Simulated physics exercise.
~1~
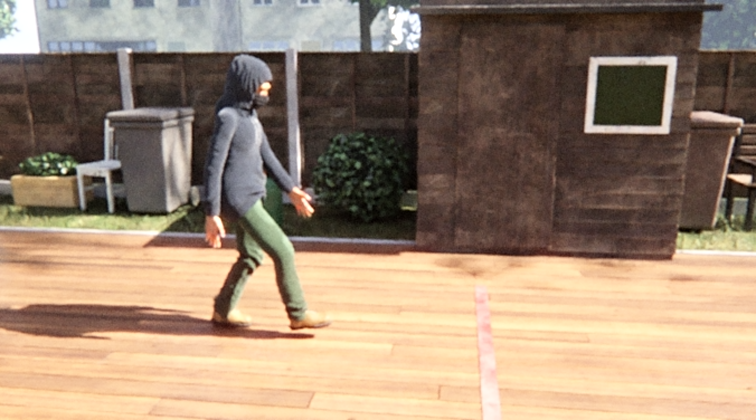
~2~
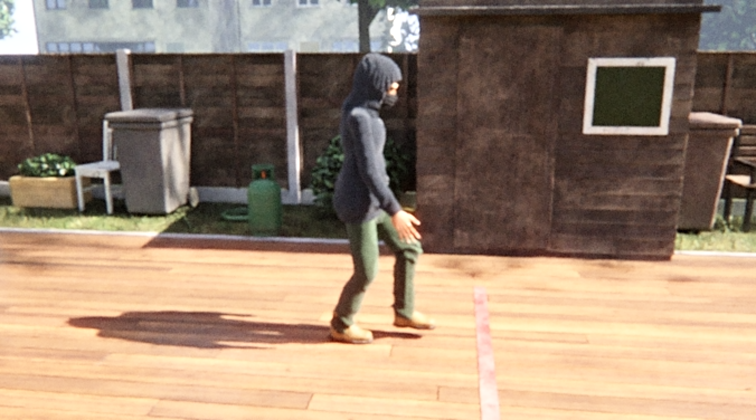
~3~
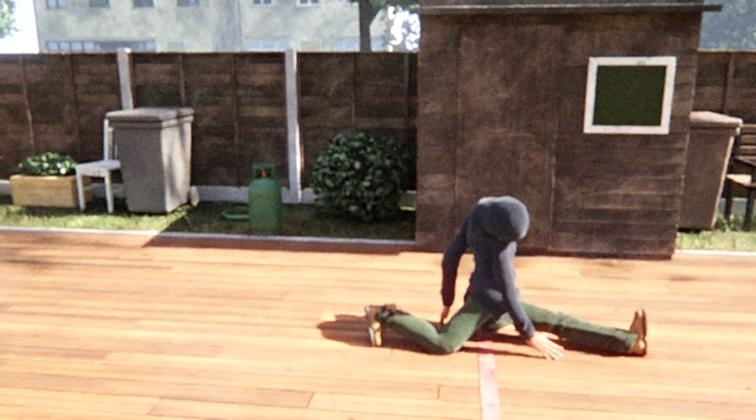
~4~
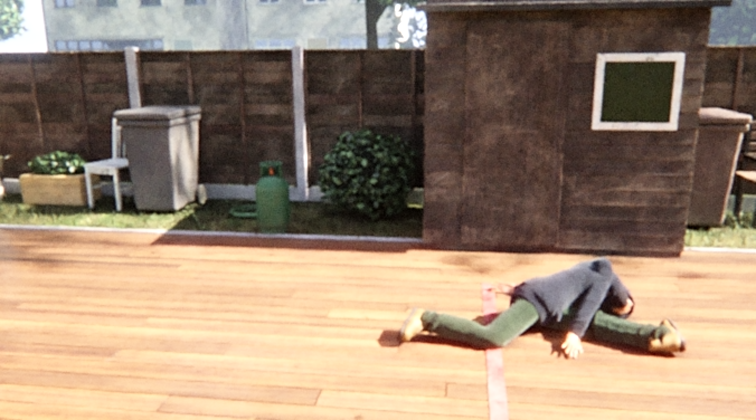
In this clip, a hooded person in green trousers walks right across a wooden deck toward a red strip, drops into a wide split with hands near the floor, then slumps over to the right, ending low on the deck across the strip.
